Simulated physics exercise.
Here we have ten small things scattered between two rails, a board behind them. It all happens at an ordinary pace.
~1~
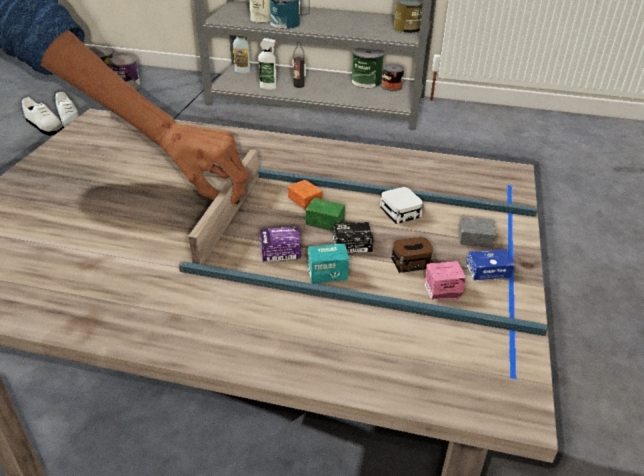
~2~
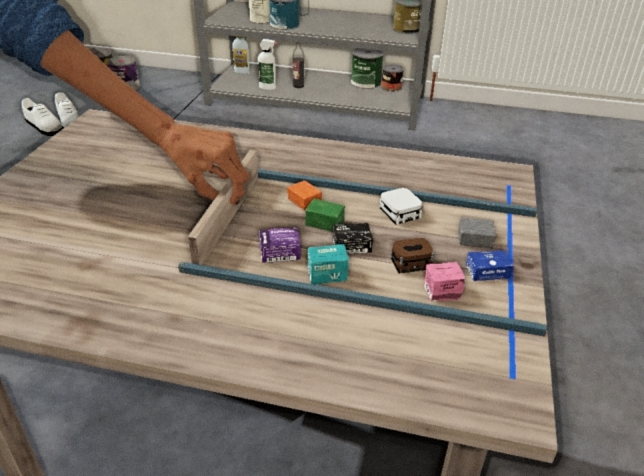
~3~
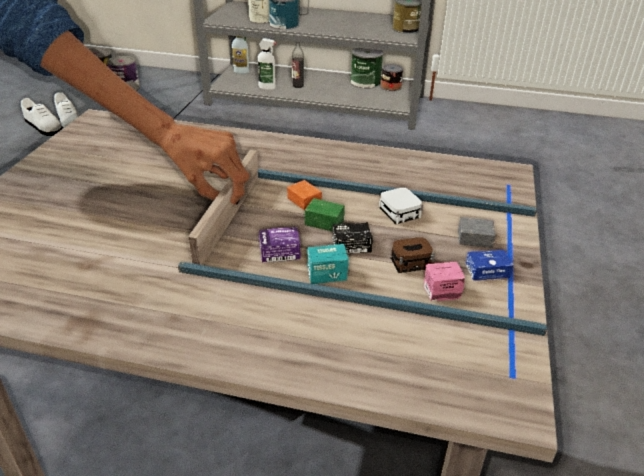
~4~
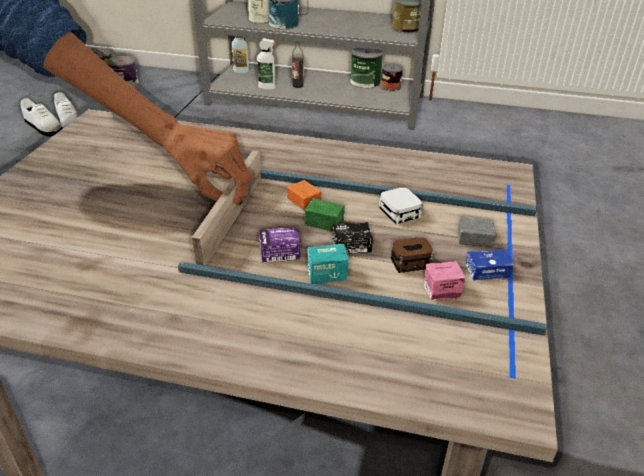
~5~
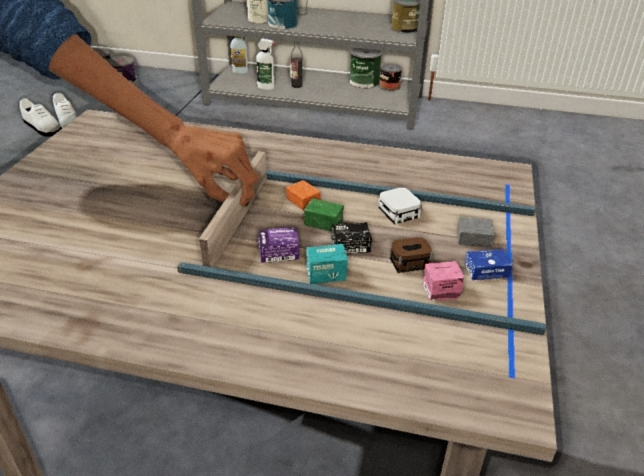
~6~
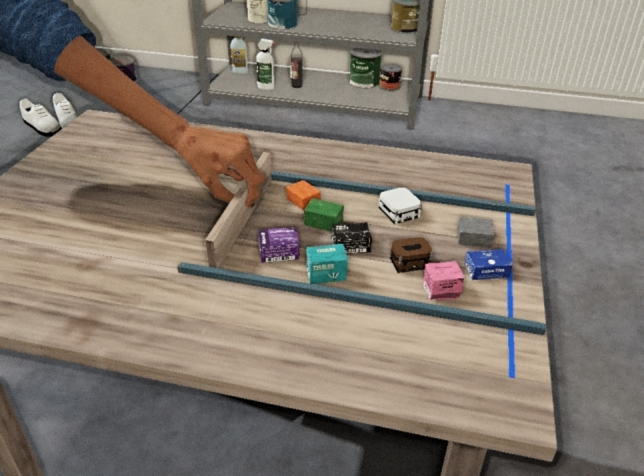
A hand slowly sliding a wooden board slightly right between two rails on a table, small colourful boxes ahead staying still.
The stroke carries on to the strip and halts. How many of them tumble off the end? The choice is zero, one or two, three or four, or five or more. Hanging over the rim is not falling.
The number that fall off is five or more.
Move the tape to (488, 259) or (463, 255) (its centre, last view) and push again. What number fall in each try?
Try by try, 4 and 1.
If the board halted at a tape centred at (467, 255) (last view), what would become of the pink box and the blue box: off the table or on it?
The pink box is kept; the blue box goes over.
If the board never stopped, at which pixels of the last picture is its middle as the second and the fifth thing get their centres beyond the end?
About (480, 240), then (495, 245).
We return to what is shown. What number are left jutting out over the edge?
The number is 5.
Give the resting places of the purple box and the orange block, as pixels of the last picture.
About (535, 290), and the other about (528, 231).
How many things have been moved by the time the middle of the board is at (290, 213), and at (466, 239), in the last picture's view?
First 2, then 10.
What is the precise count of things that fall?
In all, 5 of them.
A little later, none off yet; blue box at rest near (488, 265); grey block at rest near (475, 232); pink box at rest near (443, 281).
Next, none off yet; blue box shifted about its own width near (514, 265); grey block at rest near (480, 235); pink box shifted about its own width near (477, 289).
When it is over, the number that fall off is five or more; down, white case, brown case, pink box, grey block and blue box.
